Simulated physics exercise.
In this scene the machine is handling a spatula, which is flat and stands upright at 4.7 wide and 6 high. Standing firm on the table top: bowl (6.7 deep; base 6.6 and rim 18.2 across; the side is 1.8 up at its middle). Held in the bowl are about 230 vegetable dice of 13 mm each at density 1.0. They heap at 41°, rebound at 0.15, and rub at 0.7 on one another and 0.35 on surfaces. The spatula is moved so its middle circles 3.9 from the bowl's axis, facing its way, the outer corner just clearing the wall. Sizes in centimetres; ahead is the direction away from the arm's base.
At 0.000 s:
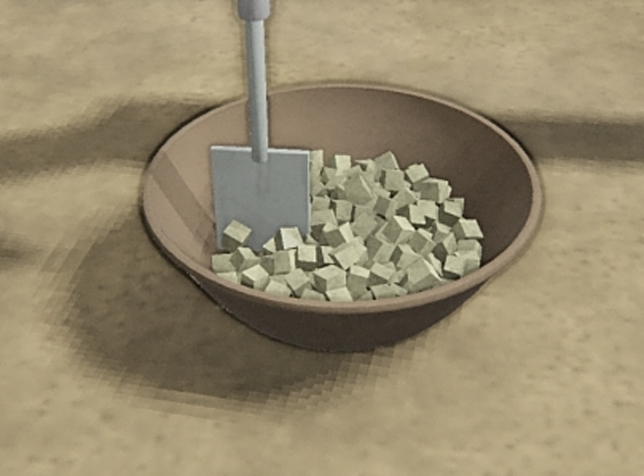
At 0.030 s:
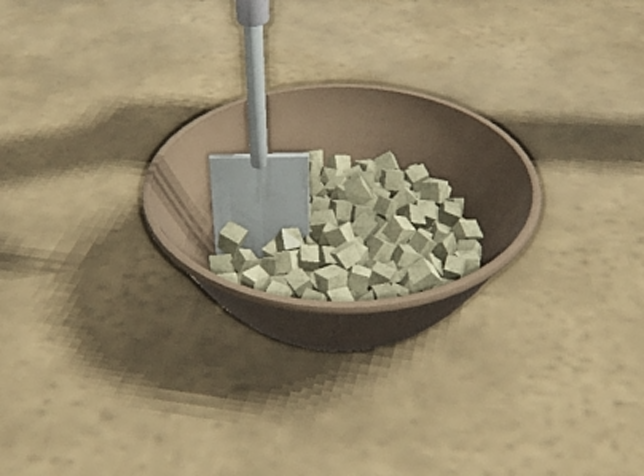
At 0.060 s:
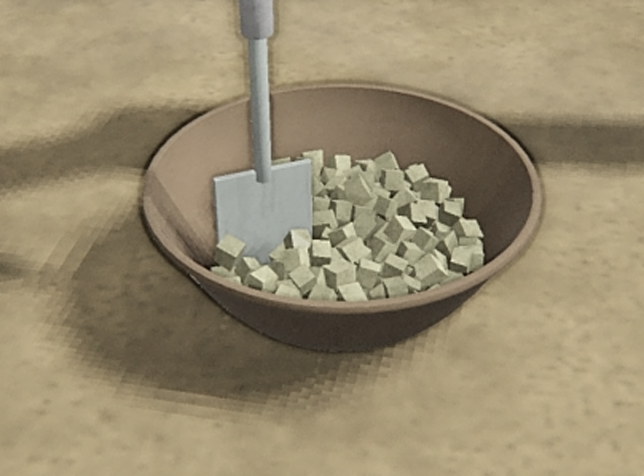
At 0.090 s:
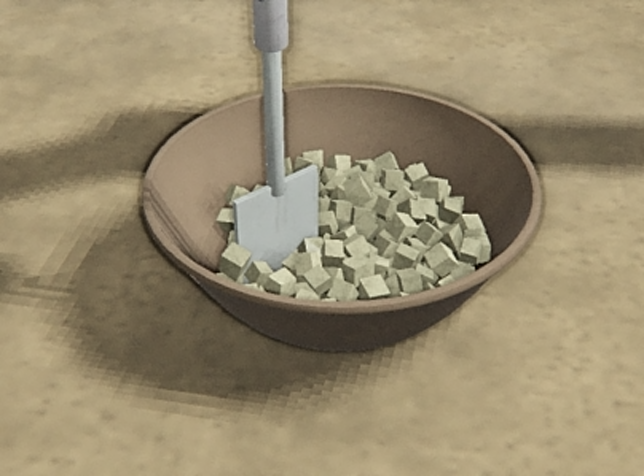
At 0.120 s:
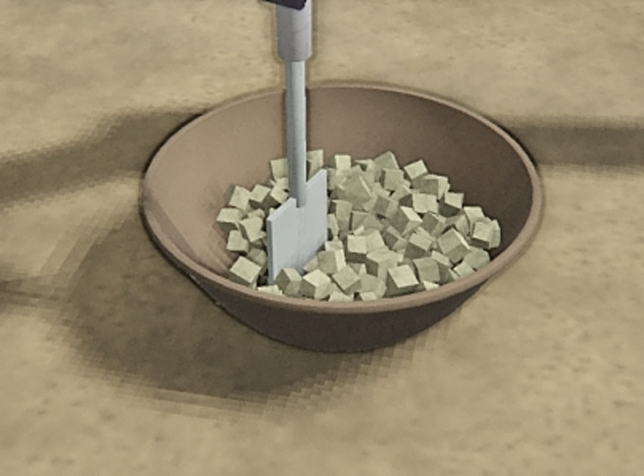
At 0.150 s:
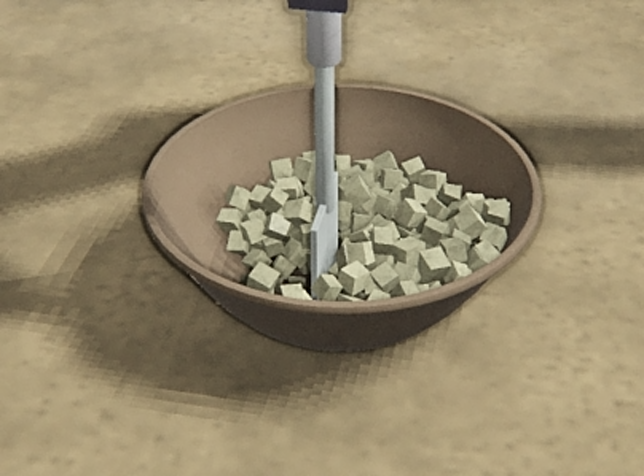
A flat grey spatula moving rightward through pale cubes in a brown bowl, turning edge-on and nudging some towards the right side.
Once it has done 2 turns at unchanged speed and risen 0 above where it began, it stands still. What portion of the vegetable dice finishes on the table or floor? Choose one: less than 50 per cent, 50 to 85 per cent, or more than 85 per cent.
The share is less than 50 per cent.
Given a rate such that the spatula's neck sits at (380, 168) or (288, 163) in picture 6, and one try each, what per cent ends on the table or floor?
It comes to roughly 55 per cent and then 25 per cent.
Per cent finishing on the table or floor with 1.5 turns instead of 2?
I'd expect around 30 per cent.
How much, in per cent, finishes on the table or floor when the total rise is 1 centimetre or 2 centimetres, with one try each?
Roughly 35 and 30 per cent.
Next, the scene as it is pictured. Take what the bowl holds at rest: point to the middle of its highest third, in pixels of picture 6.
It is centred near (249, 276).
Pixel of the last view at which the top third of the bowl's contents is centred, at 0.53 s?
I'd put it at around (209, 177).
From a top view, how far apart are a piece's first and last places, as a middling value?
Some 6 cm.
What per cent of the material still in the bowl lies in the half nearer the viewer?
Close to 75 in a hundred.
After 0.53 s, 333° round, highest piece 9 above the table; 196 in the bowl, 27 on the table or floor, 10 in flight or on the tool.
After 0.92 s, 222° round, highest piece 9 above the table; 166 in the bowl, 61 on the table or floor, 6 in flight or on the tool.
After 1.31 s, 0° round, highest piece 7 above the table; 142 in the bowl, 91 on the table or floor.
After 2.01 s, 0° round, highest piece 7 above the table; 142 in the bowl, 91 on the table or floor.
At rest, 142 in the bowl, 91 on the table or floor. That is 39 % on the table or floor.
